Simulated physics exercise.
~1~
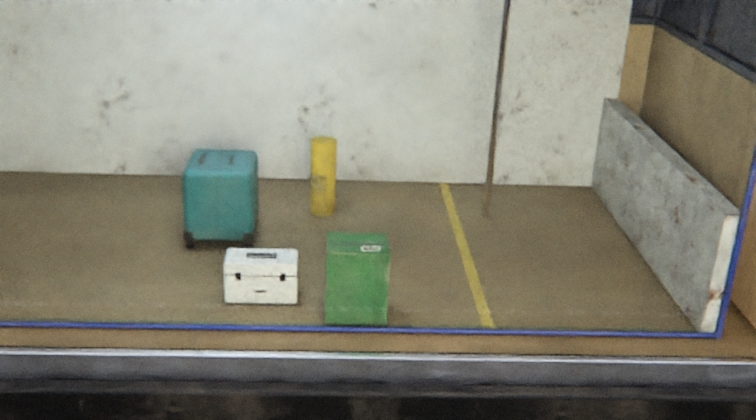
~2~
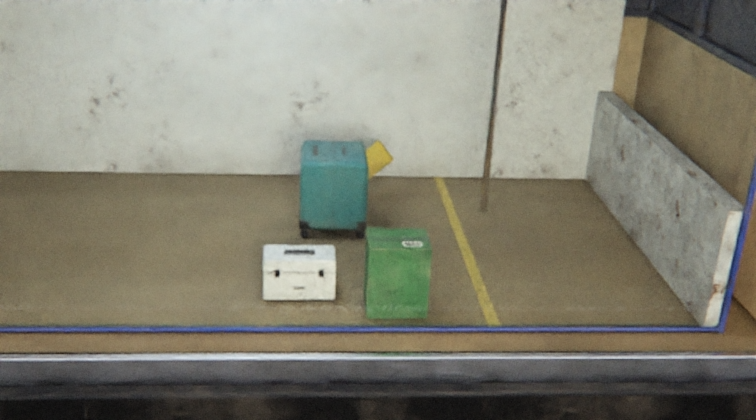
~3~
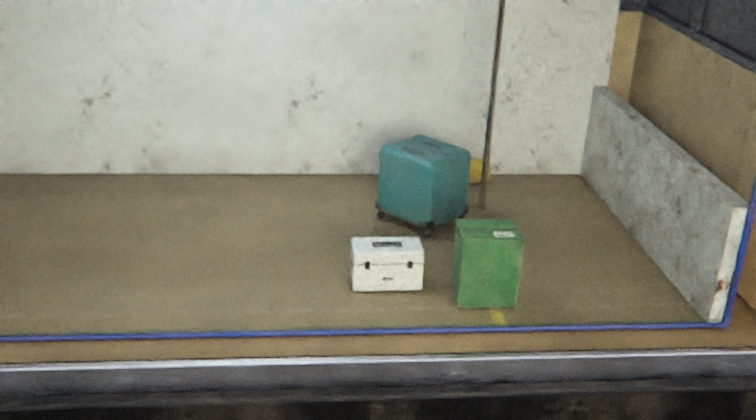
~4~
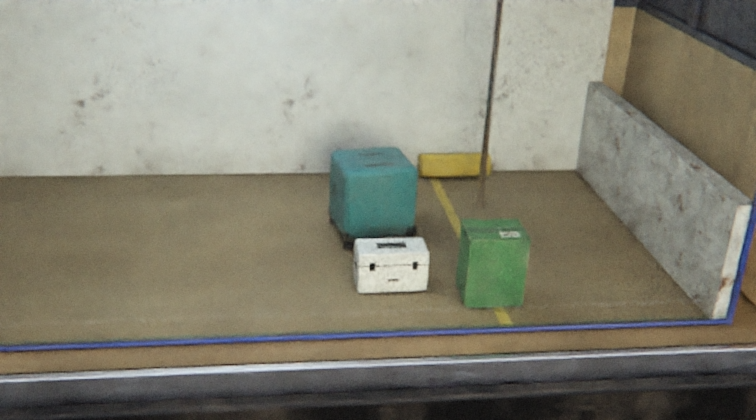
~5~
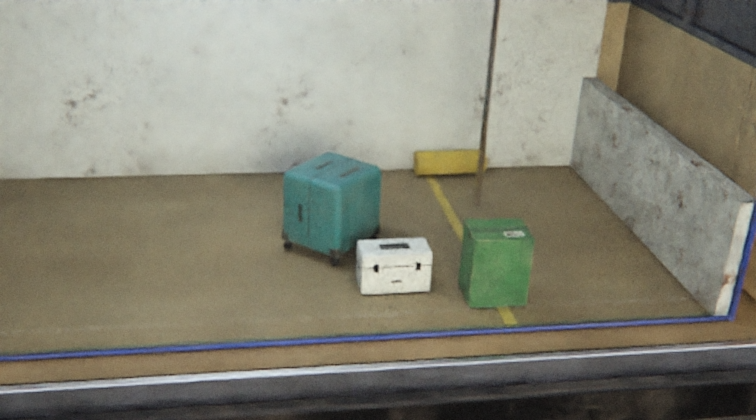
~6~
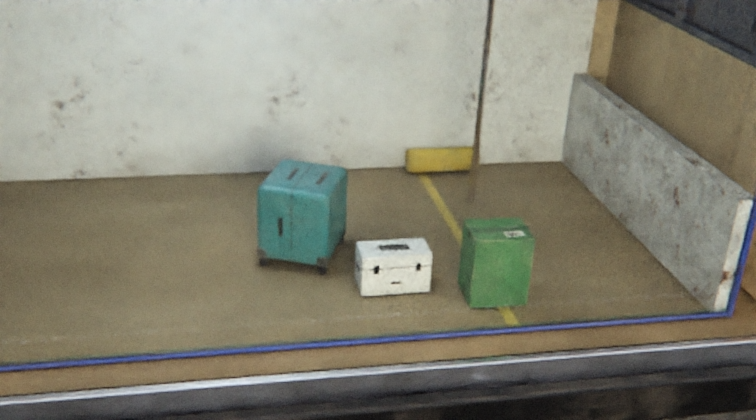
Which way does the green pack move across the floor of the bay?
The green pack slides to the right, staying upright as it goes.
